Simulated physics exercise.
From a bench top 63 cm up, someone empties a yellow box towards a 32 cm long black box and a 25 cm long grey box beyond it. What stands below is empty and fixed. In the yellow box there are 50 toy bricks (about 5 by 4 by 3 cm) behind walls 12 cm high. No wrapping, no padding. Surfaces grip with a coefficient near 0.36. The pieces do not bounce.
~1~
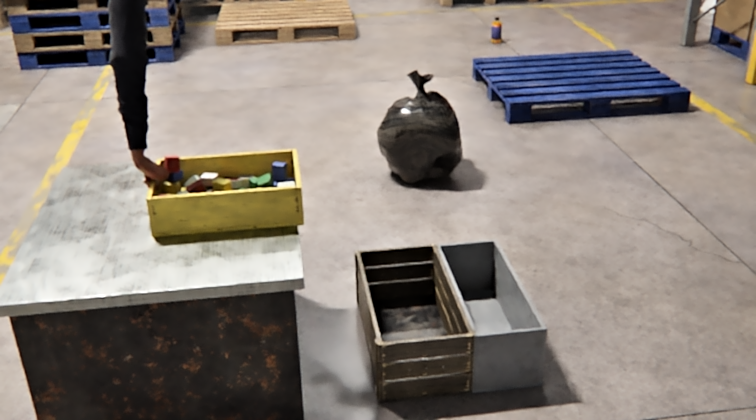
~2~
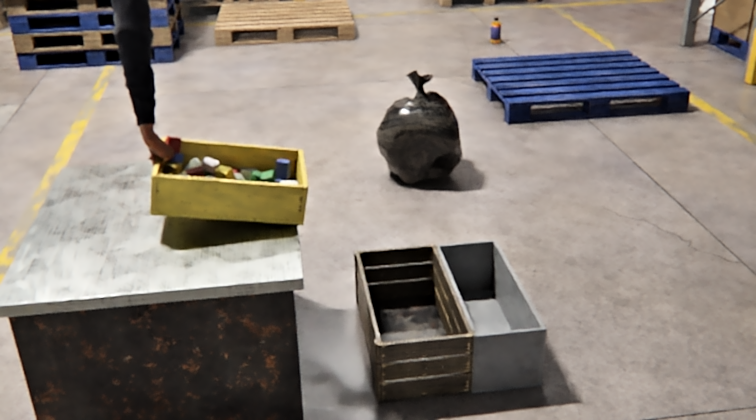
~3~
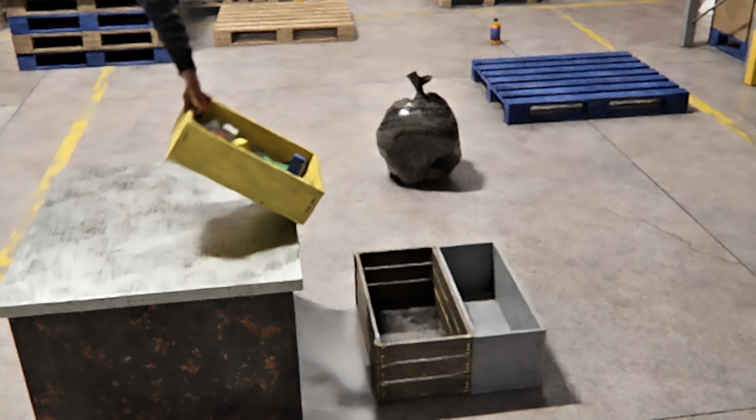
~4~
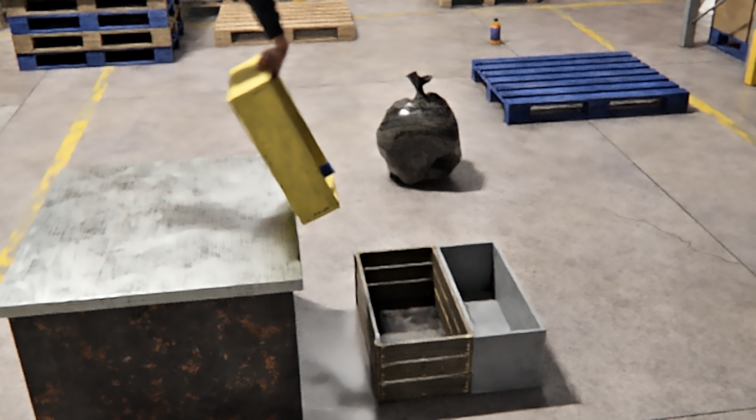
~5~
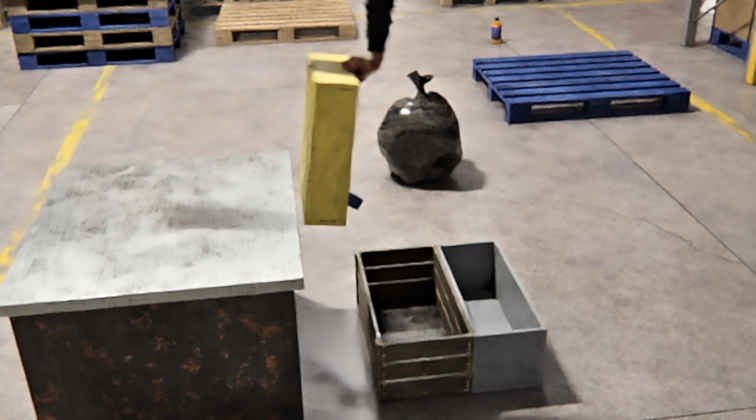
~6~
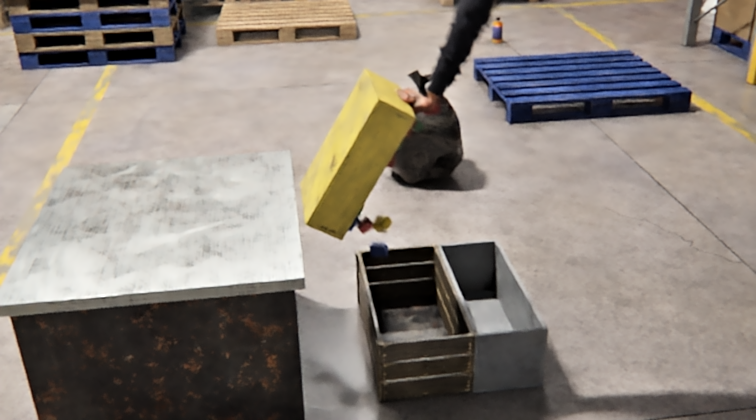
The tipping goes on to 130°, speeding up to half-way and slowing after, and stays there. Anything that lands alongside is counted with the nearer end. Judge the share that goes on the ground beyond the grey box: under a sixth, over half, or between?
Expect between a sixth and a half of the load on the ground beyond the grey box.
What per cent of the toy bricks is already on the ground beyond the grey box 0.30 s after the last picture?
About 20 per cent.
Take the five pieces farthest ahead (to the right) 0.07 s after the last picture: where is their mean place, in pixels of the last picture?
At about (463, 158).
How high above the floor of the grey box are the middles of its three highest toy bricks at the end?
Roughly 5 cm.
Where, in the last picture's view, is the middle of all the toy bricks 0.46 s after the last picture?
Around (464, 332).
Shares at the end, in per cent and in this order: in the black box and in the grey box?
Roughly 50 and 25 per cent.
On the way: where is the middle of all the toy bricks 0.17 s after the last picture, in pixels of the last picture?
Near (440, 235).
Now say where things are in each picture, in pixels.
In the first frame (places track the rim corner closest to us here), yellow box (151, 198); grey box (478, 335); tipped 0°; all still inside.
The second frame shows yellow box (156, 175); tipped 10°.
The third frame shows yellow box (191, 123); tipped 34°.
The fourth frame shows yellow box (270, 83); tipped 66°.
The fifth frame shows yellow box (359, 88); tipped 97°; 1 out, the lowest brick at (353, 201).
The sixth frame shows yellow box (413, 121); grey box (479, 335); tipped 121°; 11 out, the lowest brick at (379, 249).
Then, 0.07 s after the last picture, tilt 130°; 8 still in the yellow box, 1 in the black box and 41 in the air.
Then, 0.17 s after the last picture, tilt 130°; 2 still in the yellow box, 7 in the black box and 41 in the air.
Then, 0.30 s after the last picture, tilt 130°; 19 in the black box, 12 in the grey box, 11 on the ground beyond the grey box and 8 in the air.
When it is over (0.46 s after the last picture), 24 in the black box, 13 in the grey box and 13 on the ground beyond the grey box. Asked share, 13 of 50, 26 per cent.
